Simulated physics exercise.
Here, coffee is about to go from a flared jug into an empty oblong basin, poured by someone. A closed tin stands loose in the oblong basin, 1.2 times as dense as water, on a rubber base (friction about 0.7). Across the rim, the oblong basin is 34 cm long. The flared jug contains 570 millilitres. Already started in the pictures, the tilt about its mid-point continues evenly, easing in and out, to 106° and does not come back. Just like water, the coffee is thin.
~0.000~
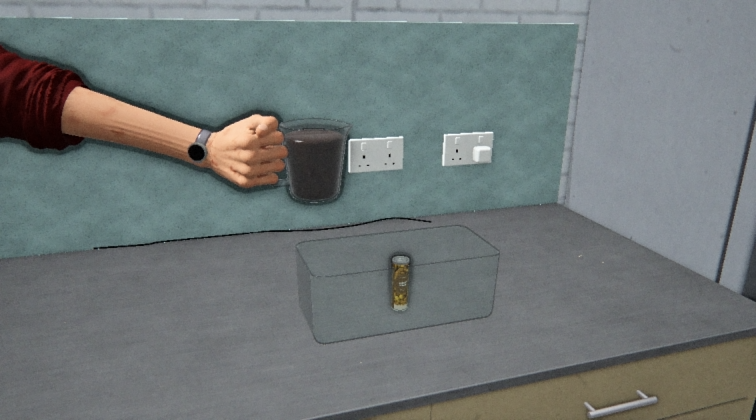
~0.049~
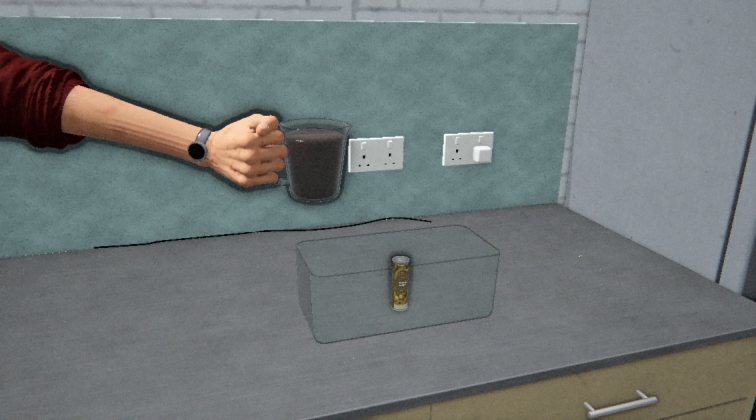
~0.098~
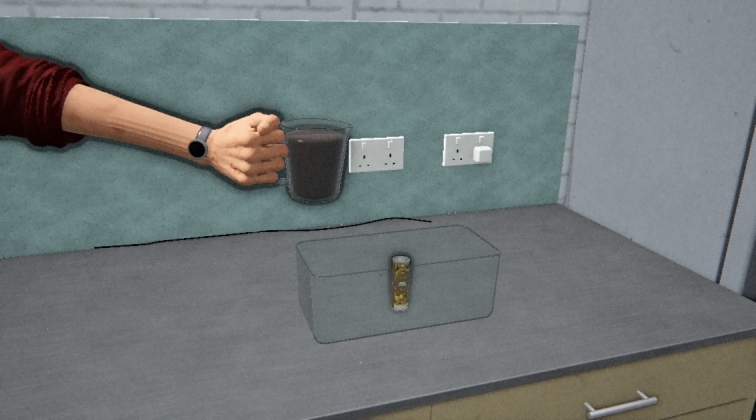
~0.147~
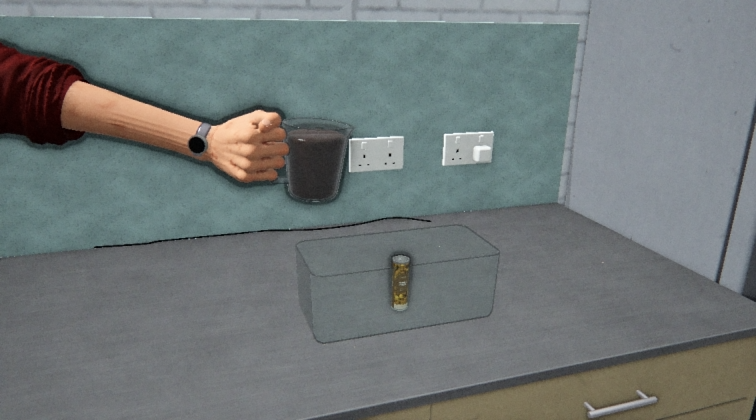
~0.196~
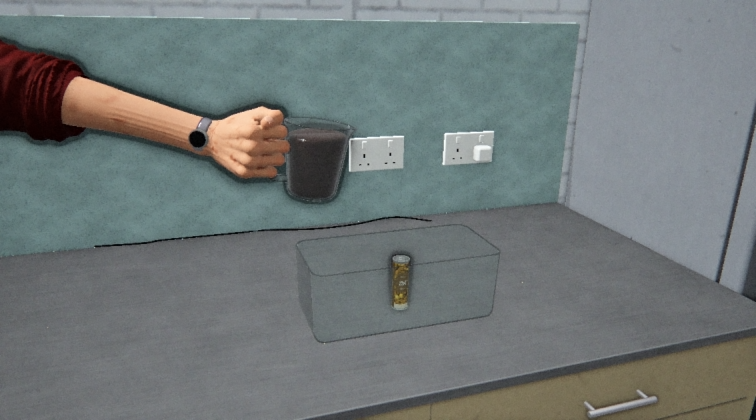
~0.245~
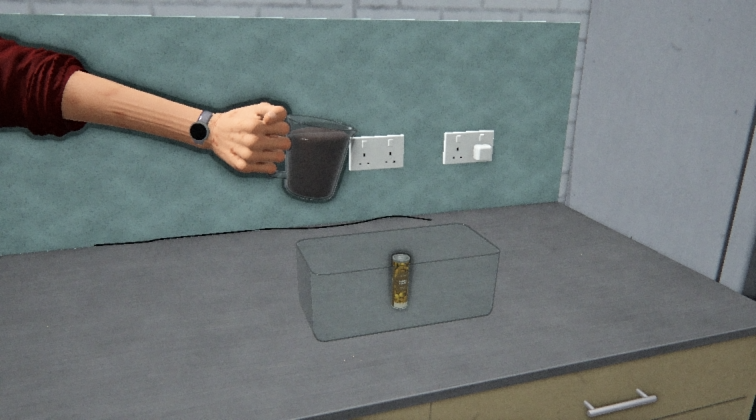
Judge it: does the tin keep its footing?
It's going to overturn.
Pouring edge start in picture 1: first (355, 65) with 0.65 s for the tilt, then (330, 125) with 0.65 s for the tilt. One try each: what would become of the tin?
Try 1: Still standing; try 2: Still standing.
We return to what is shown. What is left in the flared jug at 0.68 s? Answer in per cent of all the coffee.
Portion remaining: Approx. 78 per cent.
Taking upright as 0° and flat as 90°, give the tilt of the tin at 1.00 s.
Tilt: Around 0 degrees.
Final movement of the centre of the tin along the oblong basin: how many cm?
Looks like roughly 9.0 cm in total.
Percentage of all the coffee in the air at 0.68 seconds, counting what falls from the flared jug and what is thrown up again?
Roughly 18 percent.
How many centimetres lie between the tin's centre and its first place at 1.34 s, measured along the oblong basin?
Around 7 centimetres.
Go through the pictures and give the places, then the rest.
In the first picture, tilt 0°; pouring edge (353, 124); surface from (283, 136) to (342, 133); the oblong basin's rim runs from (303, 260) to (482, 239); the tin's top is at (401, 262).
In the second picture, tilt 0°; pouring edge (353, 124); surface from (284, 136) to (343, 133).
In the third picture, tilt 2°; pouring edge (354, 125); surface from (284, 136) to (344, 134).
In the fourth picture, tilt 4°; pouring edge (355, 126); surface from (285, 135) to (345, 133).
In the fifth picture, tilt 7°; pouring edge (357, 128); surface from (287, 135) to (347, 133).
In the sixth picture, tilt 11°; pouring edge (359, 129); surface from (288, 134) to (349, 132).
Then, 0.68 s in, the tilt is 64° and 78 per cent is still to pour; the tin stands where it began.
Then, 1.00 s in, the tilt is 99° and 22 per cent is still to pour; the tin stands where it began.
Then, 1.34 s in, the tilt is 106° and 0 per cent is still to pour; the tin leans 49°.
Then, 1.70 s in, the tilt is 106° and 0 per cent is still to pour; the tin lies on its side.
Finally, the tin lies on its side.
